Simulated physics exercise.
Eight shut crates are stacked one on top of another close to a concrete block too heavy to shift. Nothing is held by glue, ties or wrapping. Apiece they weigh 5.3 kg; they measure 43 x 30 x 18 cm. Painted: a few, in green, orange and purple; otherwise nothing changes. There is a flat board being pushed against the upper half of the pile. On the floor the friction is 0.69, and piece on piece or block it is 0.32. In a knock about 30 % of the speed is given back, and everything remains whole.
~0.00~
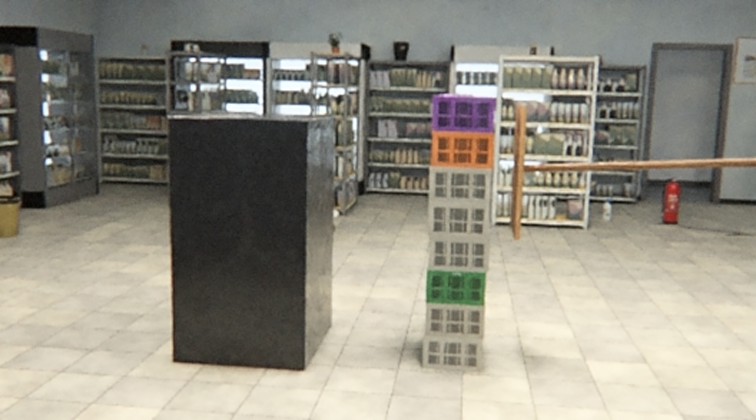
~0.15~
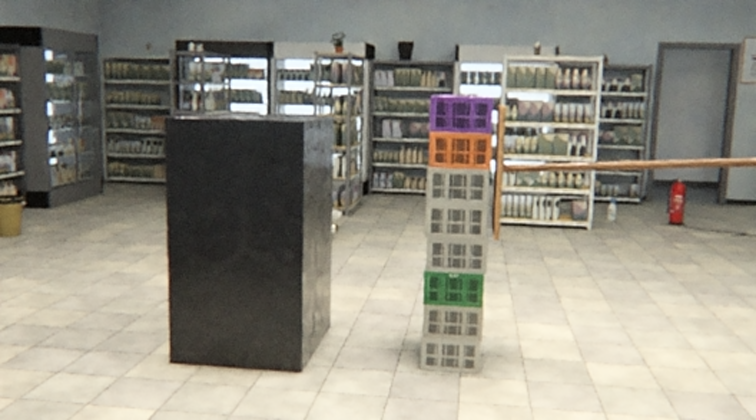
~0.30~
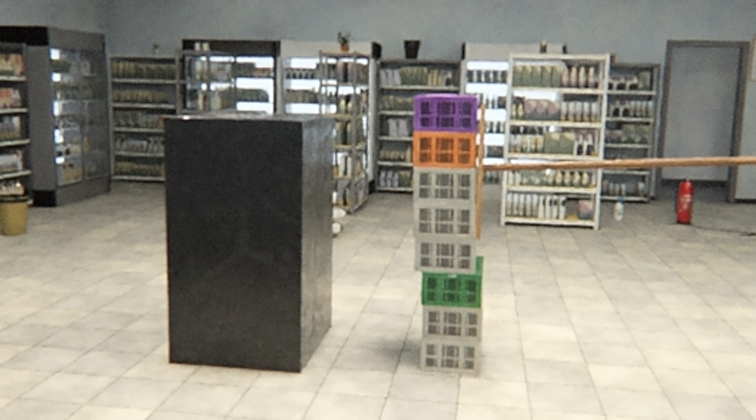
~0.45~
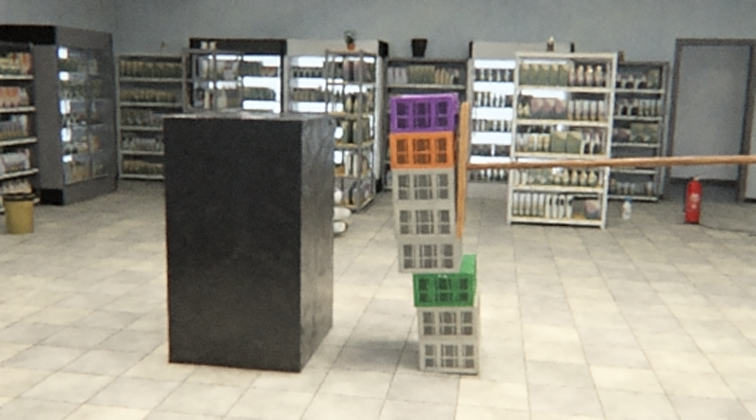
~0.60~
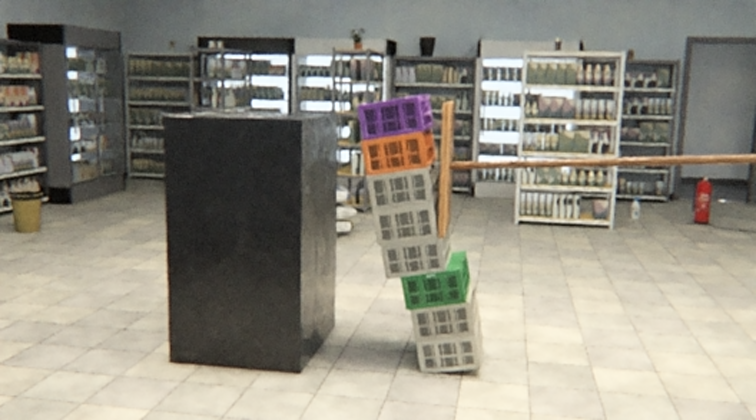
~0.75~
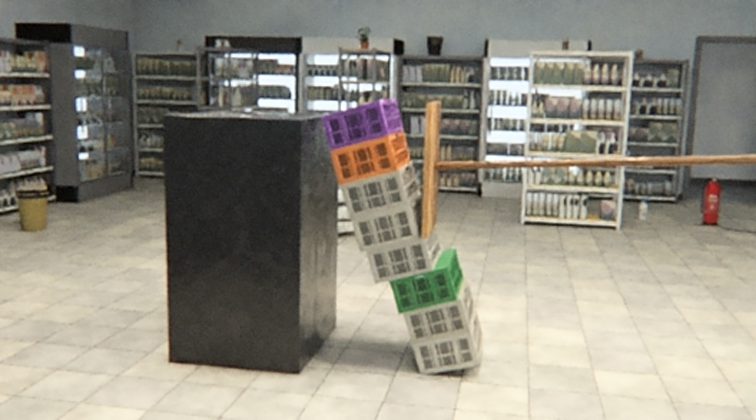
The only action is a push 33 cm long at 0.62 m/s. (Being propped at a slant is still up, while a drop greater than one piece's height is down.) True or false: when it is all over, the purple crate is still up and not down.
True.
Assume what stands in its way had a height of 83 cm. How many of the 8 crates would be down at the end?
Count at the end: 2.
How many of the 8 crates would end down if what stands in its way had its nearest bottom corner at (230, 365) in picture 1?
My answer would be 4.
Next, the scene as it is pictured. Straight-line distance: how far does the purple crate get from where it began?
Roughly 60 cm.
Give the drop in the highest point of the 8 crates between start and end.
5 cm.
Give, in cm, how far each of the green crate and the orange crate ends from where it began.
Estimate: Green near 20 cm, orange near 60 cm.
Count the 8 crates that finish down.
That would be 0 of them.
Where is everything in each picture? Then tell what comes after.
In the first picture (each place is the centre of the face we see best; the camera moves round a little), board (522, 156) 12 cm short; purple crate (463, 114); orange crate (463, 150); green crate (456, 288); all as stacked.
In the second picture, board (500, 156) 31 mm short; purple crate (461, 115).
In the third picture, board (481, 155) 6 cm in; purple crate (446, 114) moved 7 cm; orange crate (444, 150) moved 7 cm; 5 have shifted.
In the fourth picture, board (462, 154) 15 cm in; purple crate (422, 115) tilted 4°; orange crate (421, 151) tilted 4°; 8 have shifted.
In the fifth picture, board (444, 153) 25 cm in; purple crate (390, 118) tilted 10°; orange crate (394, 154) tilted 10°; 8 have shifted.
In the sixth picture, board (427, 153) 33 cm in; purple crate (355, 126) tilted 17°, 7 cm lower; orange crate (363, 161) tilted 17°, 7 cm lower; green crate (423, 291) tilted 18°; 8 have shifted.
By 0.81 s, none of the 8 crates down, 8 disturbed; purple crate tilted 17°, 9 cm lower; green crate tilted 18°.
By 0.88 s, none of the 8 crates down, 8 disturbed; purple crate tilted 17°, 8 cm lower; green crate tilted 18°.
When it is over (1.8 s), none of the 8 crates down, 8 disturbed; purple crate tilted 16°, 9 cm lower; green crate tilted 18°; orange crate tilted 16°, 10 cm lower. In pixels of the last frame, middles, purple crate near (354, 126), green crate near (428, 280).
